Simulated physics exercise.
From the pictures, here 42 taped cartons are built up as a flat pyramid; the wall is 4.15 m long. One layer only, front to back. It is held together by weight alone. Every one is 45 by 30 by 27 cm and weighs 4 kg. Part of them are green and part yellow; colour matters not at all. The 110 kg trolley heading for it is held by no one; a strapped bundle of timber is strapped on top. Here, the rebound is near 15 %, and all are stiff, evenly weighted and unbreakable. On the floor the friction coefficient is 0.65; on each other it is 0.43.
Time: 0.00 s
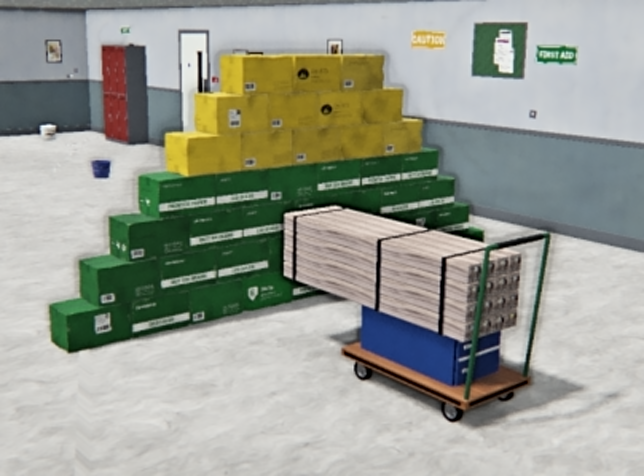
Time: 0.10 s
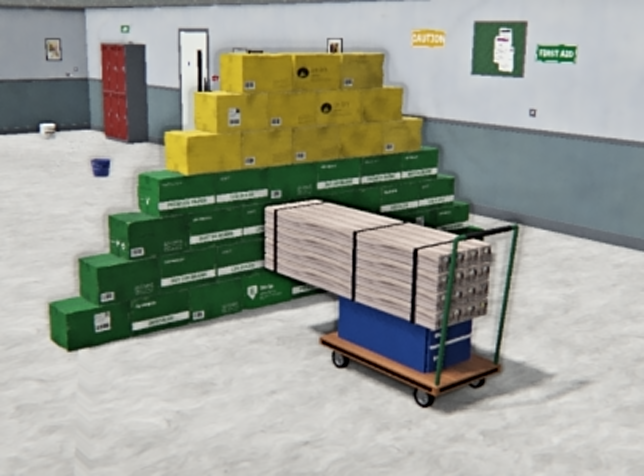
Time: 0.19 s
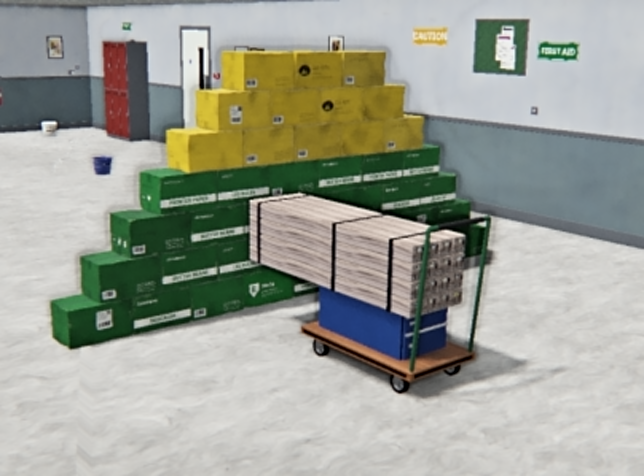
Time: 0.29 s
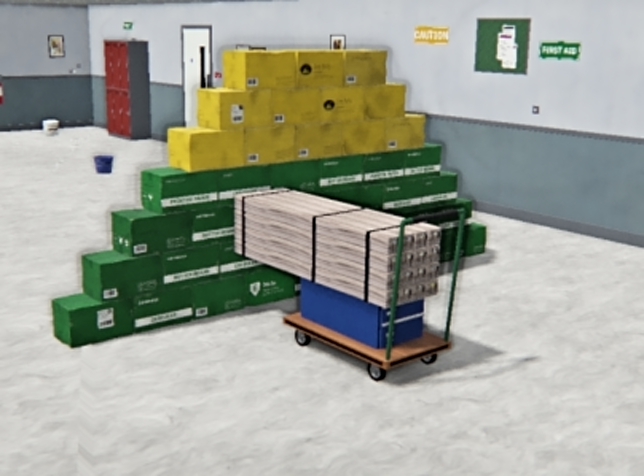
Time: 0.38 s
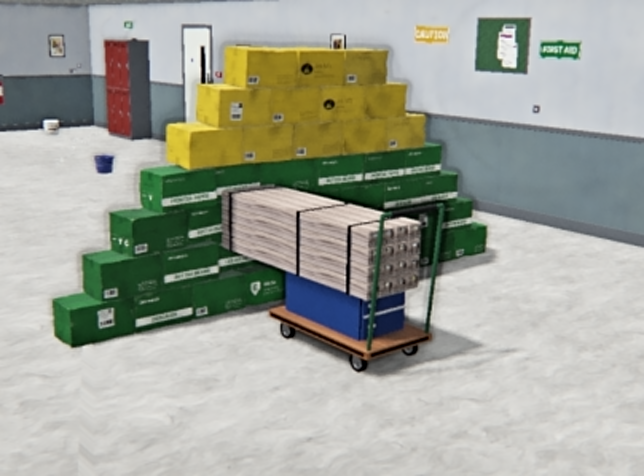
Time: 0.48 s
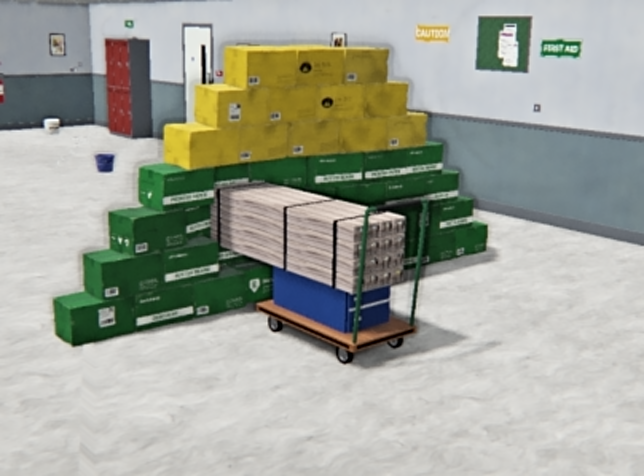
The footage shows an unattended trolley carrying a strapped bundle of long pale pieces on a blue box, rolling leftward toward a stepped wall of green and yellow cartons, then pushing into it as some cartons shift and tilt slightly.
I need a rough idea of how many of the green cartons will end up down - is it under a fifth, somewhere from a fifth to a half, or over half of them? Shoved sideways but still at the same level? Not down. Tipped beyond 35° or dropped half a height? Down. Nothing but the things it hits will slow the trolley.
I'd say from a fifth to a half of them.
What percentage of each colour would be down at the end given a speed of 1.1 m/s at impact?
Green 0%, yellow 0%.
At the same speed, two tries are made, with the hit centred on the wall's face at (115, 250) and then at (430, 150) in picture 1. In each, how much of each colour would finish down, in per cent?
Down by colour - green: 10%, then 0%; yellow: 0%, then 10%.
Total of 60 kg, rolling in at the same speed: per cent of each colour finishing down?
Green 30, yellow 90 per cent.
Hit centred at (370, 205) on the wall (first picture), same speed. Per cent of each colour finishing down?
Green 30 %, yellow 90 %.
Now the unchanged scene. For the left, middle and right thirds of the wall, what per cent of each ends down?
Left third 50 per cent, middle 70 per cent, right 10 per cent.
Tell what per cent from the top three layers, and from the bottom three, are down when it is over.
Of the top ones 90 percent, of the bottom ones 20 percent.
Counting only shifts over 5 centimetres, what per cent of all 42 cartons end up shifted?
I make it 55 per cent.
After 1.06 s, load 81 cm past the wall's line, still rolling; 4 of the 30 green cartons down (4 of 42 in all colours); top green carton unmoved; top yellow carton 9° from how it stood.
After 1.84 s, load 82 cm past the wall's line, still rolling; 9 of the 30 green cartons down (20 of 42 in all colours); top green carton unmoved; top yellow carton on its side.
In the end (3.4 s), load 67 cm past the wall's line, stopped; 9 of the 30 green cartons down (20 of 42 in all colours); top green carton unmoved; top yellow carton on its side. That is 30 per cent. From the last view, middles, top green carton near (414, 159), top yellow carton near (198, 221).
